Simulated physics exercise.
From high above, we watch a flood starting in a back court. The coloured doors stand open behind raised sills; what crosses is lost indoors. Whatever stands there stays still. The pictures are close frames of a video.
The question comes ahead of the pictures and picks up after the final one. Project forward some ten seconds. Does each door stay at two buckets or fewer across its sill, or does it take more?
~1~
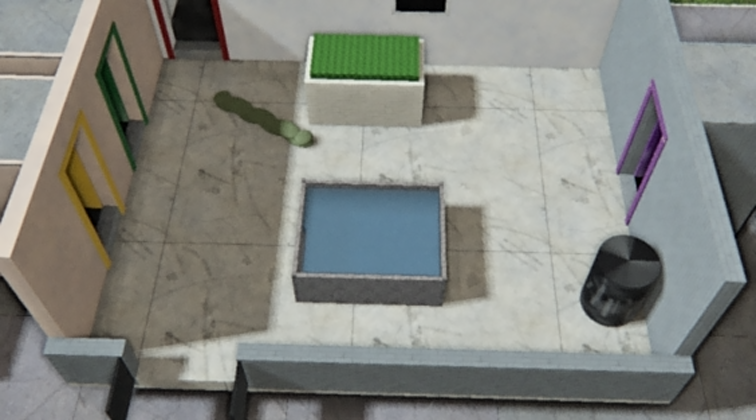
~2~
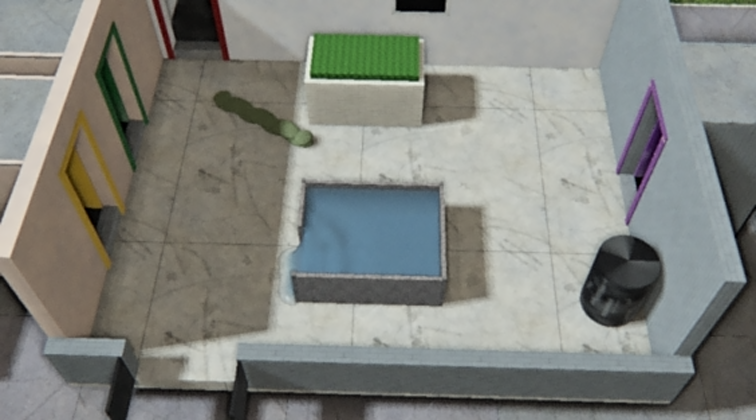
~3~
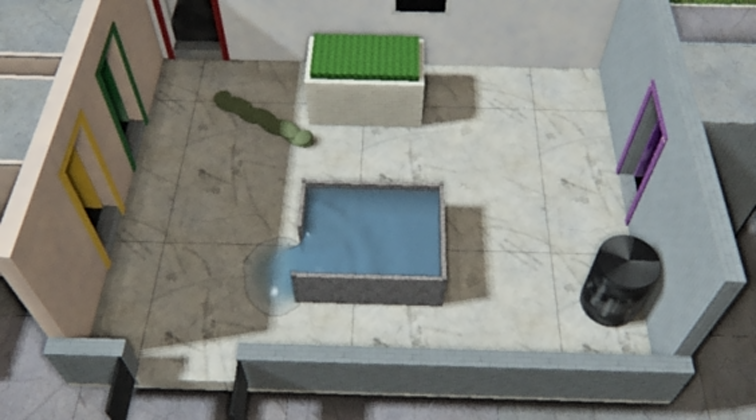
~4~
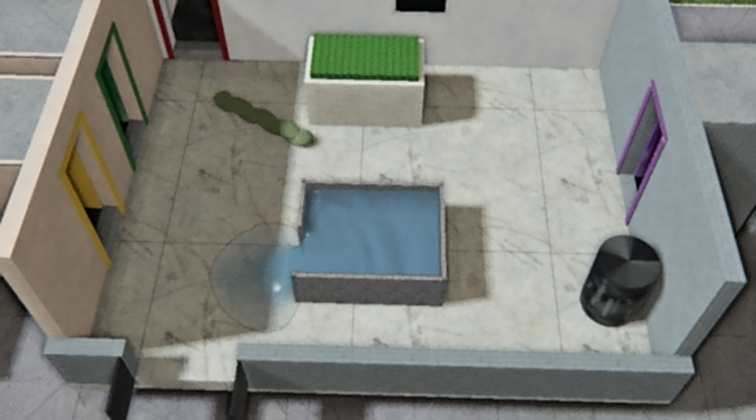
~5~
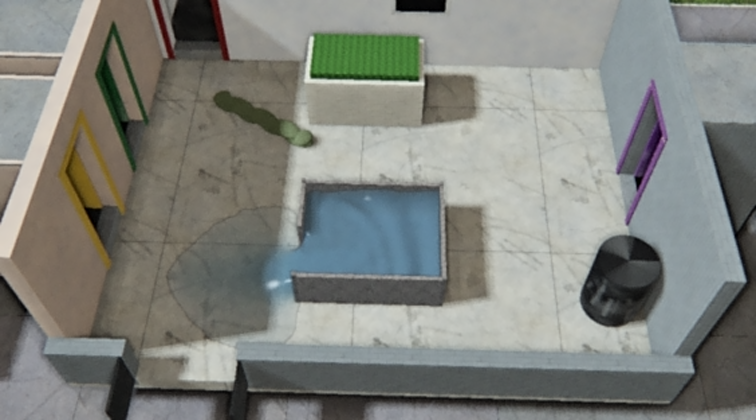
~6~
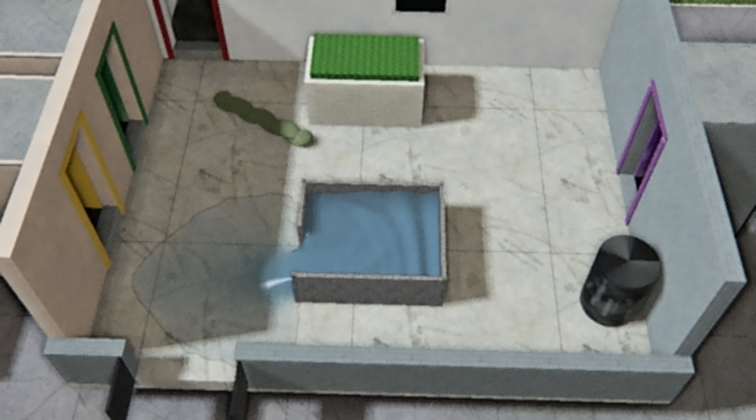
Taking them in turn: The yellow door stays at two or fewer, the purple door stays at two or fewer, the green door stays at two or fewer, the red door stays at two or fewer.
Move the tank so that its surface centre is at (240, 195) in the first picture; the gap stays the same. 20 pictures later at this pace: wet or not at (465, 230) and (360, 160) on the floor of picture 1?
Point 1: Not wet; point 2: Not wet.
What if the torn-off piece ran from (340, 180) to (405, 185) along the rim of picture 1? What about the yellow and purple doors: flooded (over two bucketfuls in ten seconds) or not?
Yellow door falls short, purple door exceeds the limit.
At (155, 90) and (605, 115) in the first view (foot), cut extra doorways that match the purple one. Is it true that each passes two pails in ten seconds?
So the first tops it, and then the second doesn't reach it.
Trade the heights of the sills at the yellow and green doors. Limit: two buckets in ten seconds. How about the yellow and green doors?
Swap done - yellow door gets too much, green door doesn't reach it.
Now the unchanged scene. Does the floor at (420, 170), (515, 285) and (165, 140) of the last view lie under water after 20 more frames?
Result, in the order given: Not wetted / not wetted / wetted.
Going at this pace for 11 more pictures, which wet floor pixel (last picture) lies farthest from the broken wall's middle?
I would point to (150, 114).
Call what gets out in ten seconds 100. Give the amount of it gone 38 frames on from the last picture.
It comes to around 70 per cent.
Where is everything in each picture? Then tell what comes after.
The open tank at (371, 231) is whole and still, in the first picture.
The front is at (292, 251), out from the gap at (301, 268), in the second picture.
The front is at (252, 260), out from the gap at (301, 269), in the third picture.
Water pours out at (302, 269) and has run to (215, 272), in the fourth picture.
The front is at (174, 278), out from the gap at (301, 269), in the fifth picture.
Water pours out at (301, 269) and has run to (140, 288), in the sixth picture.
A moment on, water covers 20 % of the floor; the yellow door wet at the sill, nothing in, the purple door not reached, the green door not reached, the red door not reached.
Next, water covers 25 % of the floor; the yellow door wet at the sill, nothing in, the purple door not reached, the green door wet at the sill, nothing in, the red door not reached.
Then, water covers 30 % of the floor; the yellow door under two buckets in, the purple door not reached, the green door wet at the sill, nothing in, the red door wet at the sill, nothing in.
Later, water covers 40 % of the floor; the yellow door under two buckets in, the purple door not reached, the green door wet at the sill, nothing in, the red door wet at the sill, nothing in.
In the end, water covers 60 % of the floor; the yellow door under two buckets in, the purple door not reached, the green door wet at the sill, nothing in, the red door wet at the sill, nothing in.
